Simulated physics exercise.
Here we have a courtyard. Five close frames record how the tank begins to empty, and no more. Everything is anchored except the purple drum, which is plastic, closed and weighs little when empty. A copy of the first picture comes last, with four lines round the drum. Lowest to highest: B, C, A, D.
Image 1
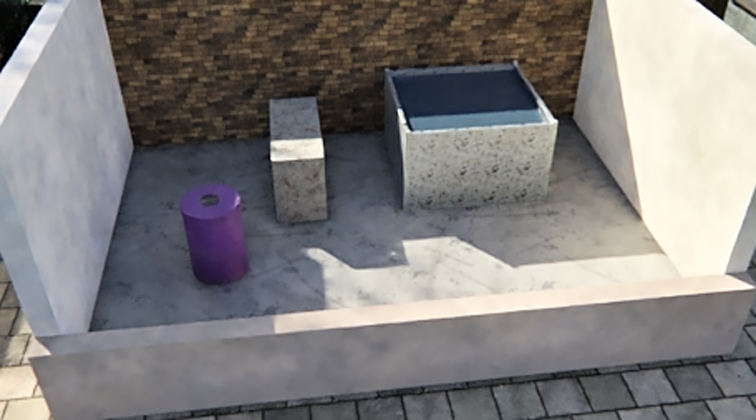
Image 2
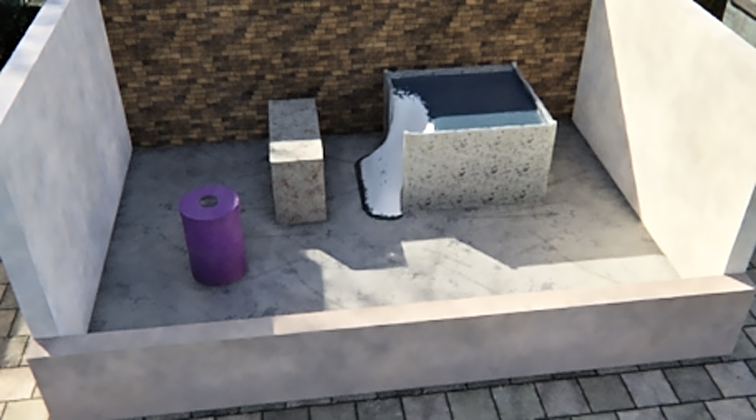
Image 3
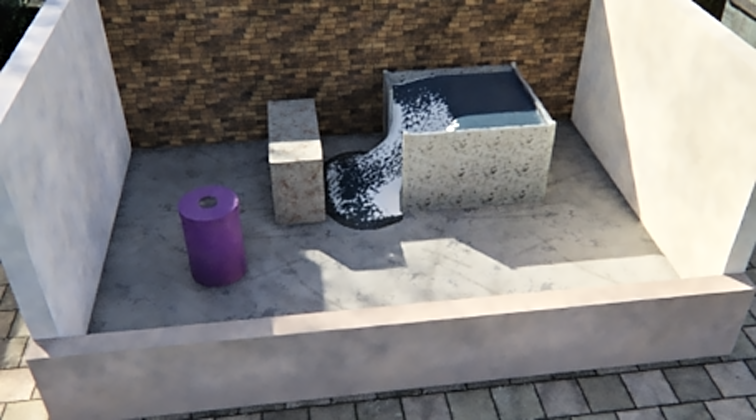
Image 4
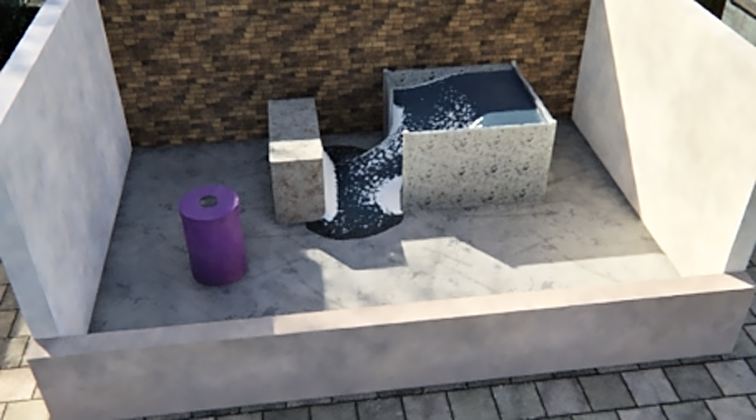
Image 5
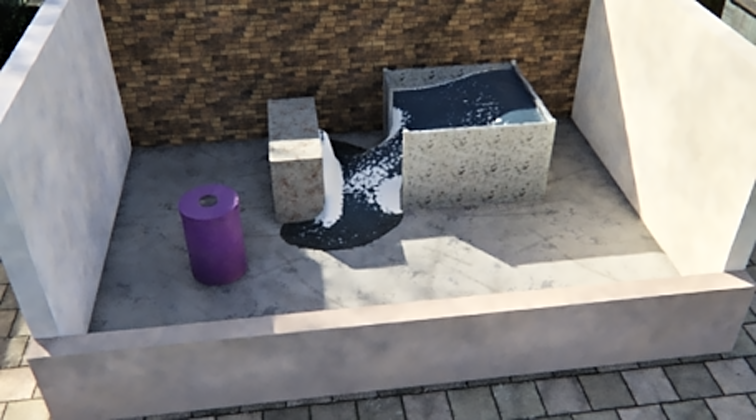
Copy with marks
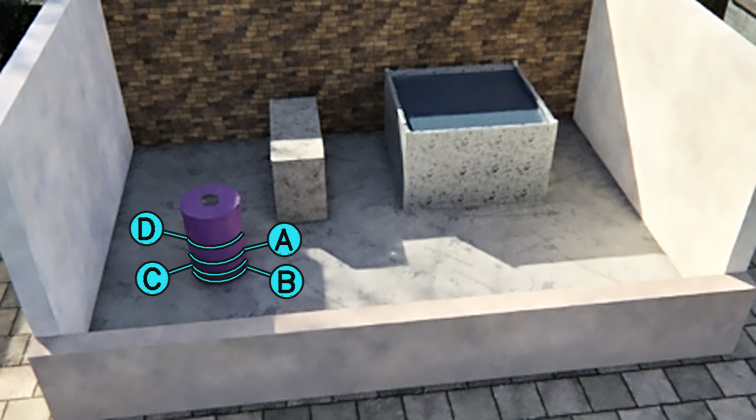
Dark water pouring from the left side of a speckled stone tank, striking a stone block and spreading across the courtyard floor.
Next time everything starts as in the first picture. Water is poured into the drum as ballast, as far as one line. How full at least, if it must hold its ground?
Use mark C.
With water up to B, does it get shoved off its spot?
Yes, it does.
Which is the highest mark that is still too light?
The answer is B.
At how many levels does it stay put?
Three.
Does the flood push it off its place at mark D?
No.
On the marked copy, A at (216, 263); B at (219, 281); C at (218, 274); D at (213, 247); from the bottom up B, C, A, D.
With A, it does not move.
With B, it is pushed about its own width away.
With C, it does not move.
With D, it does not move.
